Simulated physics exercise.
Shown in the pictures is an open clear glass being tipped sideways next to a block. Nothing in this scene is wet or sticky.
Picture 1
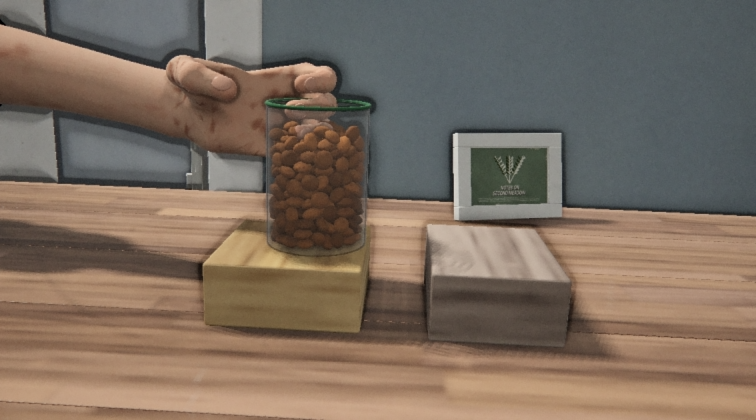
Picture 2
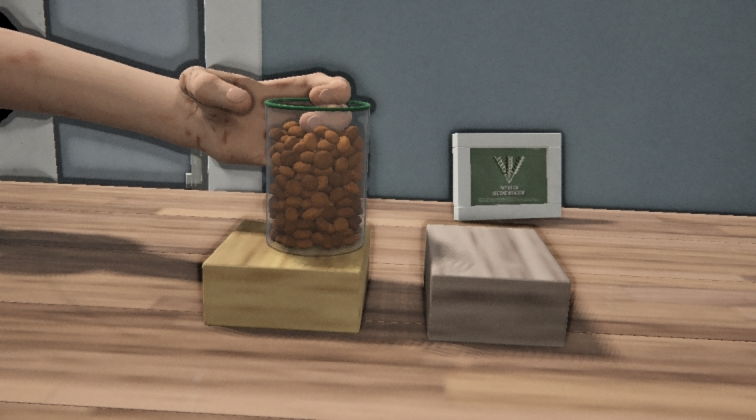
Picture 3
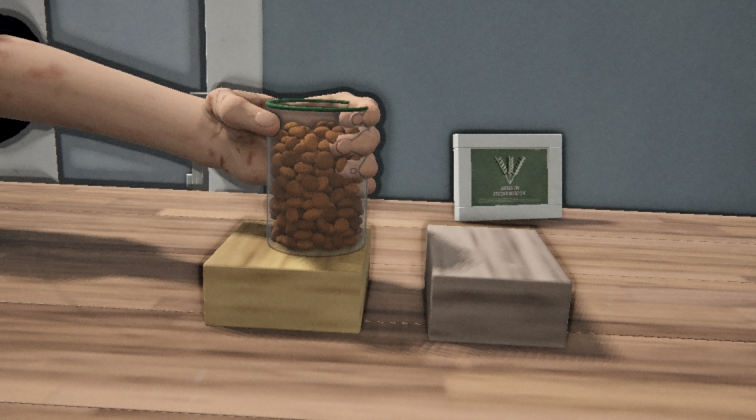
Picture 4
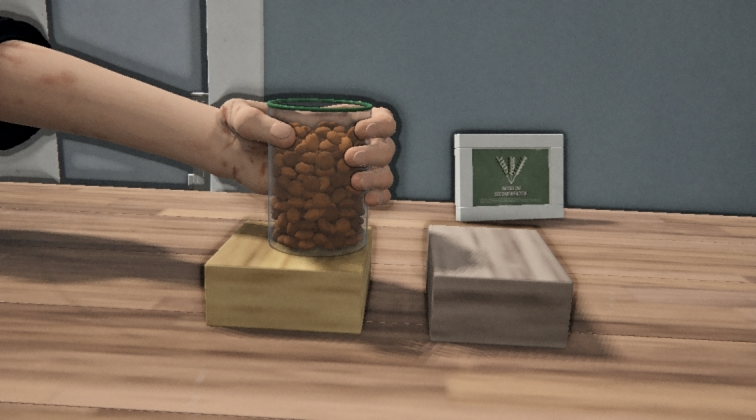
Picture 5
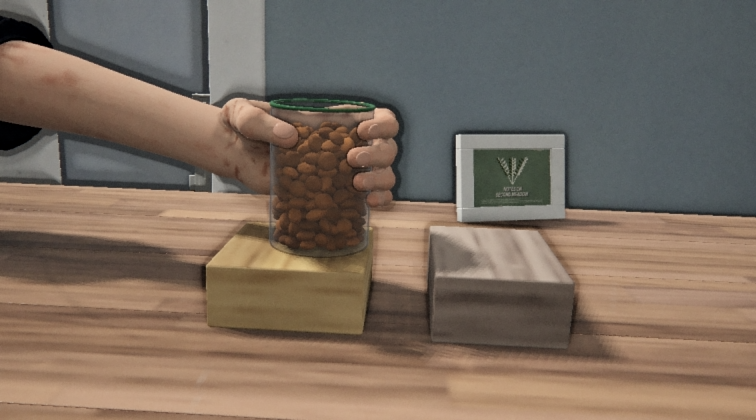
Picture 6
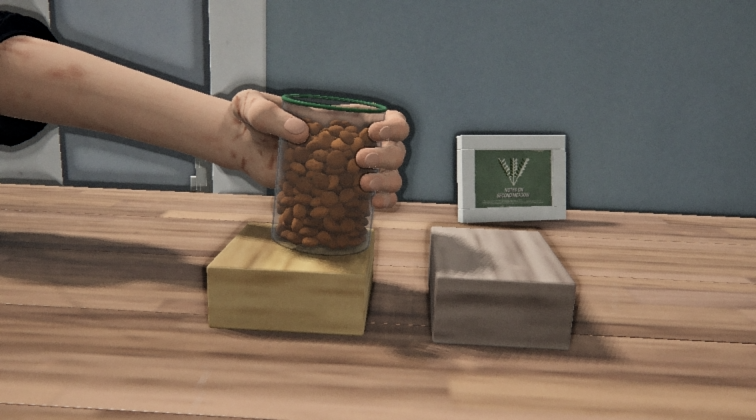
A hand closing around a clear glass of brown kibble on a yellow block, then tilting it slightly beside a grey block.
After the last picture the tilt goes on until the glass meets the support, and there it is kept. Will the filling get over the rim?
By the end, the load has begun to escape.
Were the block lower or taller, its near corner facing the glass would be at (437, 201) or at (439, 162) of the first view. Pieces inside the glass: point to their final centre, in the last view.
The middle comes to rest at (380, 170) the first time and at (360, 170) the second time.
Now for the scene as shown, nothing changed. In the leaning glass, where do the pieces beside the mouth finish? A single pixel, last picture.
In the last picture they end up around pixel (516, 238).
Then, 0.66 s past the last view, the glass leans 33°; everything is still inside.
Then, 1.36 s past the last view, the glass leans 64°; everything is still inside.
Then, 2.19 s past the last view, the glass rests on the block at 87°; a small part of the bits of cat kibble out of it.
Finally, the glass rests on the block at 87°; a small part of the bits of cat kibble out of it.
